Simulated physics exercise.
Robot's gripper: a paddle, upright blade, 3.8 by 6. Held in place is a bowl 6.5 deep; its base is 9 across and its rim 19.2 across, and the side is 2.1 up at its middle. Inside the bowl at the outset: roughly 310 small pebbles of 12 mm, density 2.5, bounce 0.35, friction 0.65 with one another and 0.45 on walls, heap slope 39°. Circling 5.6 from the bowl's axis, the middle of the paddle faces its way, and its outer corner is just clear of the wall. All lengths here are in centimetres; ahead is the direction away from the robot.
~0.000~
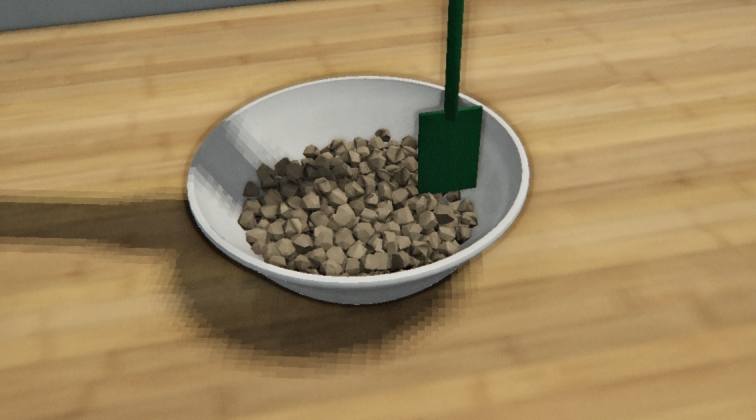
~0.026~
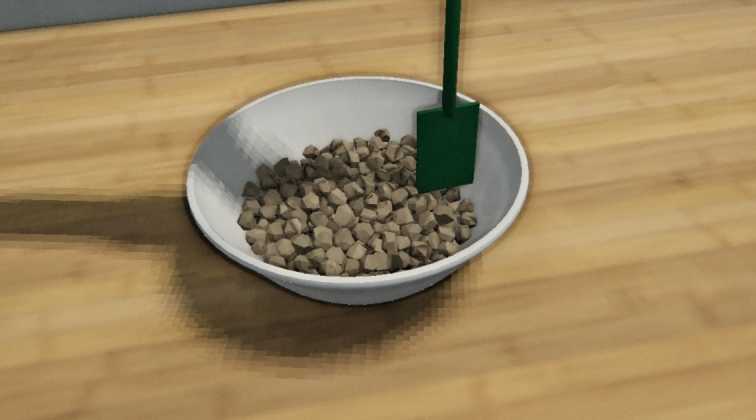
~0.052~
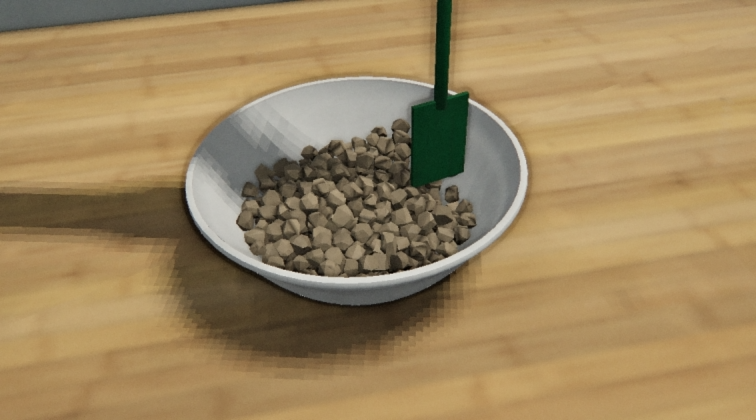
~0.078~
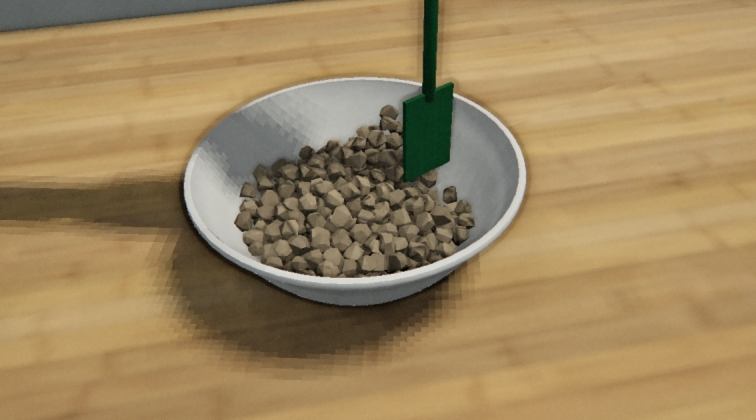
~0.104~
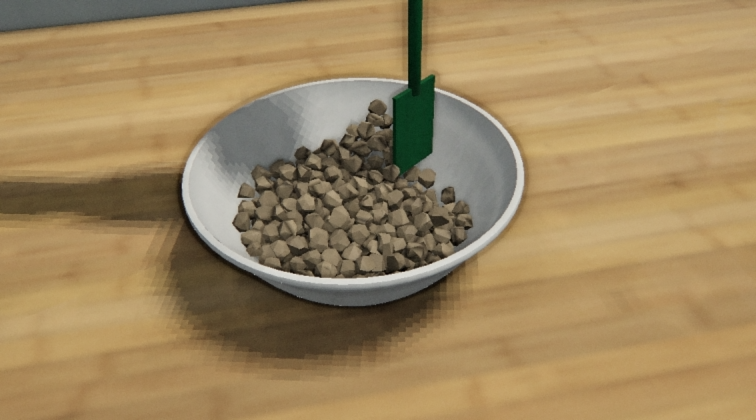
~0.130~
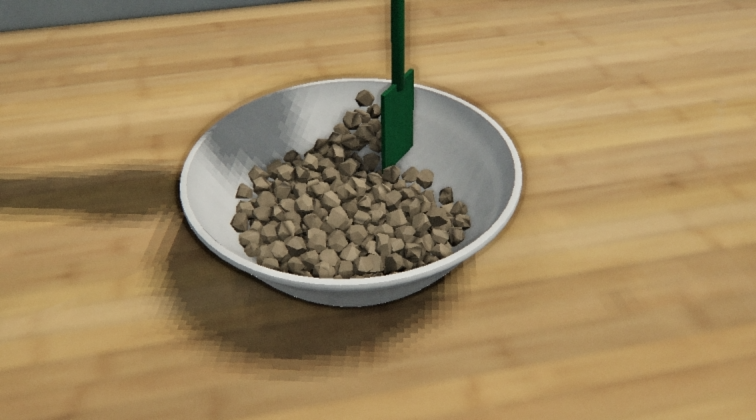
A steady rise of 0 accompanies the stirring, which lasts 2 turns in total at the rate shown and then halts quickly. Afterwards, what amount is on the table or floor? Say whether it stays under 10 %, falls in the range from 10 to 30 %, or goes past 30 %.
The share falls from 10 to 30 %.
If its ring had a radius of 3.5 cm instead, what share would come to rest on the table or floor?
Near 5 percent.
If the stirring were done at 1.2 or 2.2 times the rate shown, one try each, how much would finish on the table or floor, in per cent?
Estimates in order: Near 20 % and near 40 %.
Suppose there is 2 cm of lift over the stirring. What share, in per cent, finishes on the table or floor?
That works out to some 5 per cent.
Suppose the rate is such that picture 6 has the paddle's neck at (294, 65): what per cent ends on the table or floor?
Close to 40 in a hundred.
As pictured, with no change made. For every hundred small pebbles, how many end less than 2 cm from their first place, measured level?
I'd put it at about 20 in a hundred.
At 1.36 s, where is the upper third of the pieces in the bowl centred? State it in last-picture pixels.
Roughly pixel (326, 257).
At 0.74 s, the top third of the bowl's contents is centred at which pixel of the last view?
That third sits centred at about (451, 193).
After 0.74 s, 313° round, highest piece 9 above the table; 296 in the bowl, 11 on the table or floor, 1 in flight or on the tool.
After 1.36 s, 219° round, highest piece 8 above the table; 269 in the bowl, 39 on the table or floor.
After 1.87 s, 0° round, highest piece 7 above the table; 257 in the bowl, 51 on the table or floor.
After 2.57 s, 0° round, highest piece 7 above the table; 257 in the bowl, 51 on the table or floor.
At rest, 257 in the bowl, 51 on the table or floor. That is 17 % on the table or floor.
